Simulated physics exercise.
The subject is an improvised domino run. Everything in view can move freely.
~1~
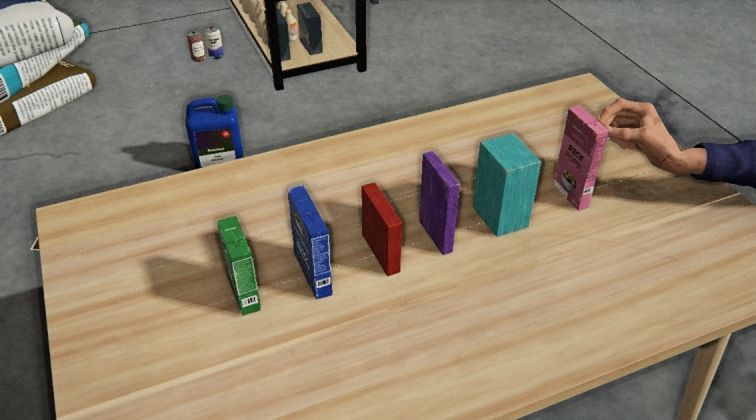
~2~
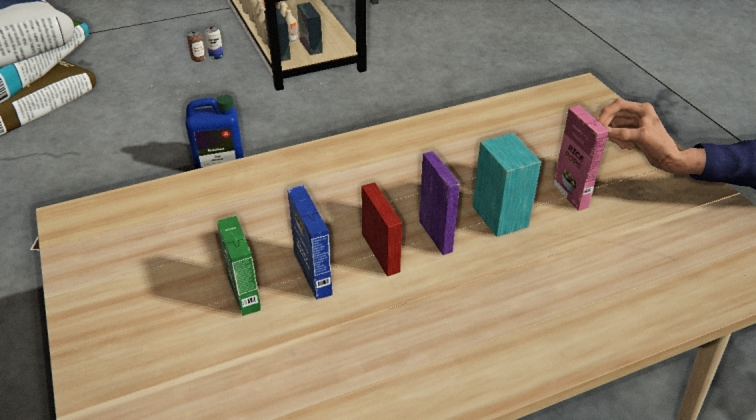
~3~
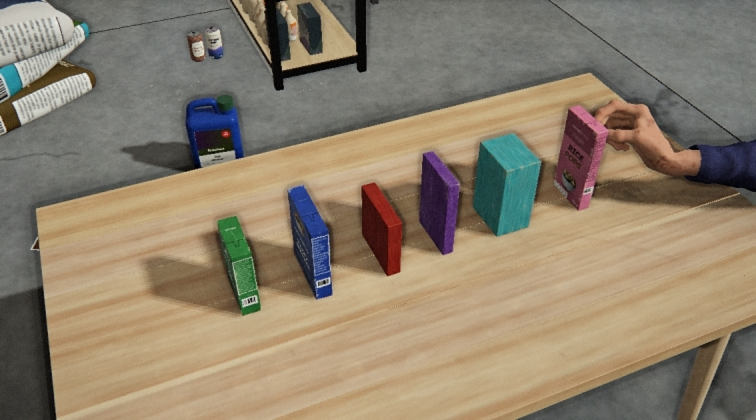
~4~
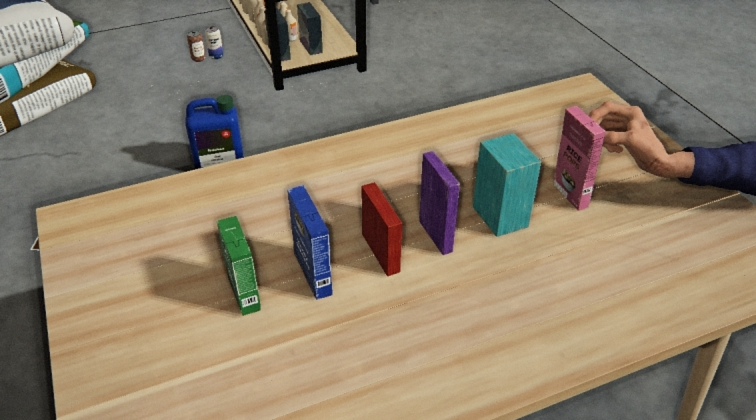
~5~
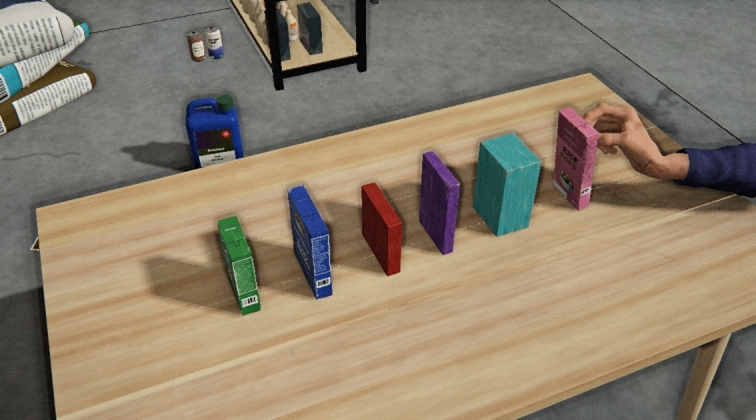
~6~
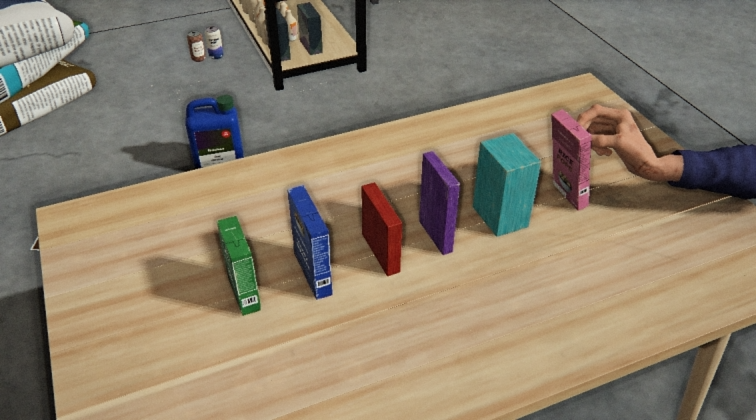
To begin with, six upright pieces, green, blue, red, purple, turquoise and pink, stand spaced in a row across a wooden table, with a hand at the pink packet on the right. The hand then pushes the packet, which tilts slightly leftward toward the turquoise block, while the others stay still.
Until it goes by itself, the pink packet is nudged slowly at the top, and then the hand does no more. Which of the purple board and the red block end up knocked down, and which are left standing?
Outcome: My guess is the purple board will not fall; my guess is the red block will not fall.
Then, 0.10 s after the last picture, pink packet 20° over.
Then, 0.20 s after the last picture, pink packet 38° over.
At rest, all 4 in place. Seen from the same camera at the end, purple board near (438, 204), red block near (381, 229).
